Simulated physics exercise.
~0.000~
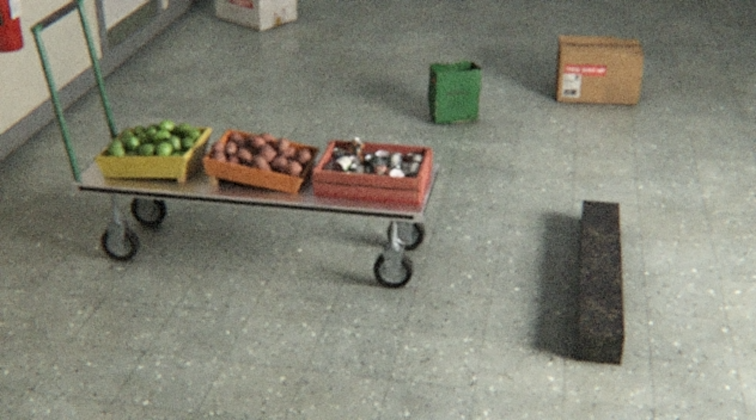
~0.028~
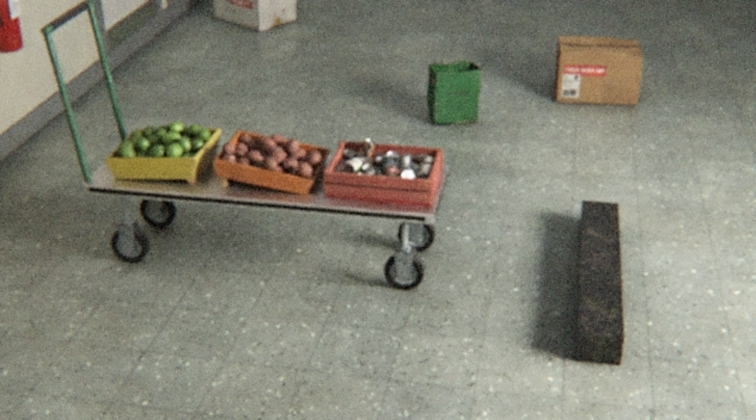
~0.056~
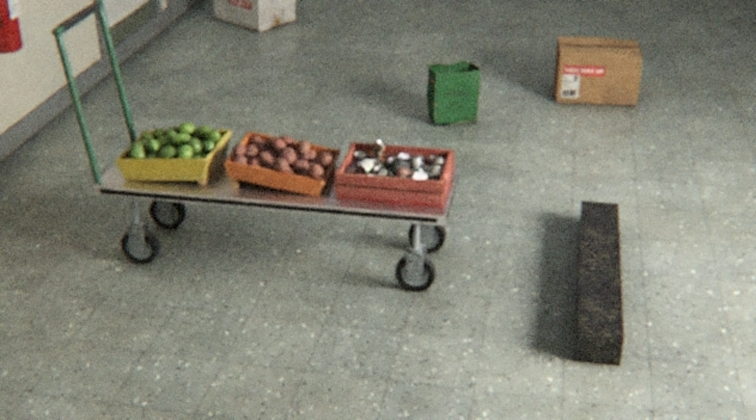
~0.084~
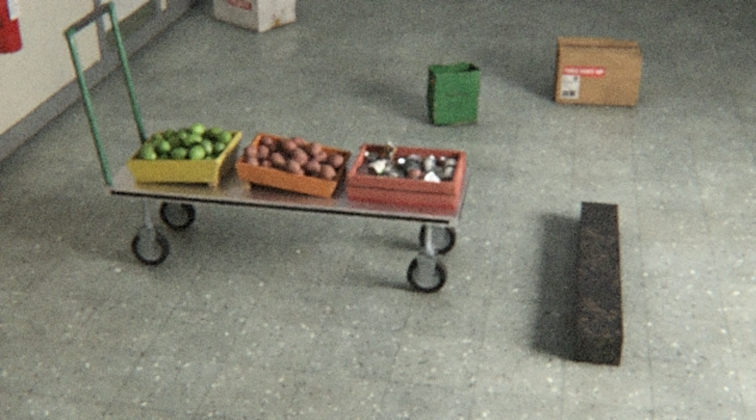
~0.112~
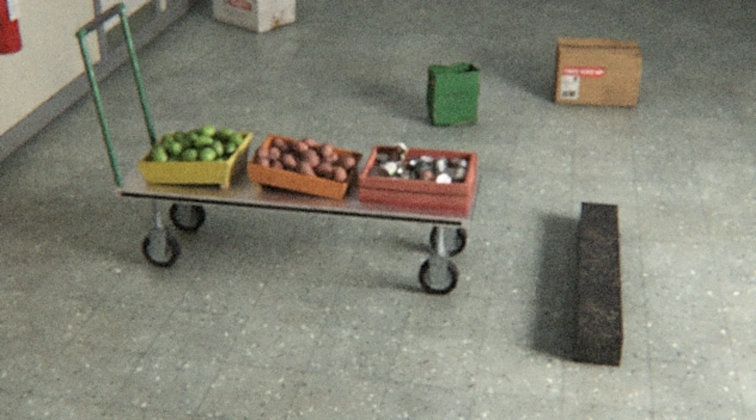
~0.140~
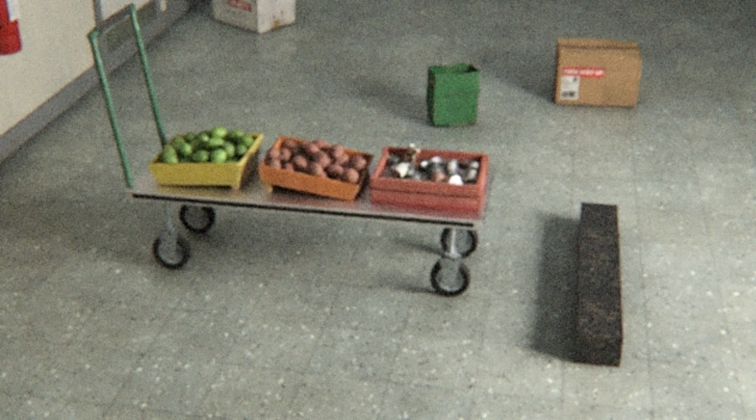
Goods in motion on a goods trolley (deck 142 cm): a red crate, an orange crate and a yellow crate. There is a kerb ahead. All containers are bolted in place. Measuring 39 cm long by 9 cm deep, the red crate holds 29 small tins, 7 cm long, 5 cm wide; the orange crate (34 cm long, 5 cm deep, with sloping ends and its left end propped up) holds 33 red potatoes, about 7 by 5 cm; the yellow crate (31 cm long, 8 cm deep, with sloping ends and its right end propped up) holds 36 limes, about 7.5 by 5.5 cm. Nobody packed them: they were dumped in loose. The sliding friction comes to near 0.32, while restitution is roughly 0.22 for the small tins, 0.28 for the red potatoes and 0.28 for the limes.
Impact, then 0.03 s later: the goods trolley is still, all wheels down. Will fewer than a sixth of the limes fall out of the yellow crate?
My guess is the losses will never reach a sixth of the load.
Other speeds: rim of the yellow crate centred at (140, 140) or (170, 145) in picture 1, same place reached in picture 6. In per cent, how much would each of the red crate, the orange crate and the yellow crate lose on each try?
Red crate 0 and 0, orange crate 40 and 20, yellow crate 10 and 0 per cent.
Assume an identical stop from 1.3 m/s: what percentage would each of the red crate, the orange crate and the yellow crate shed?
In that case the red crate sheds 0 per cent of its load, the orange crate 20 per cent, and the yellow crate 0 per cent.
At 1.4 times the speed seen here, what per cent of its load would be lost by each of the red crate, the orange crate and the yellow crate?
Then the red crate sheds 10 per cent, the orange crate 40 per cent, and the yellow crate 10 per cent.
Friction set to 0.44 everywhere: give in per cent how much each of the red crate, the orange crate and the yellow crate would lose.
In that case red crate 0, orange crate 20, yellow crate 10 per cent.
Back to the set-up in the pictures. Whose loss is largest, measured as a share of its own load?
Answer: The orange crate.
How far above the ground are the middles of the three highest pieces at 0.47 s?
Mean height: Some 54 cm.
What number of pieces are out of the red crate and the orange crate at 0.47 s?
Estimate at that time - red crate 0, orange crate 2, give or take.
After 0.37 s, impact.
After 0.47 s, the red crate has all 29, the orange crate is down by 2 of 33 and the yellow crate has all 36.
After 0.59 s, the red crate has all 29, the orange crate is down by 7 of 33 and the yellow crate has all 36.
After 0.82 s, the red crate has all 29, the orange crate is down by 8 of 33 and the yellow crate is down by 1 of 36.
Final count (at 1.33 s), the red crate has all 29, the orange crate is down by 8 of 33 and the yellow crate is down by 1 of 36. Asked share, 1 of 36, 3 per cent.
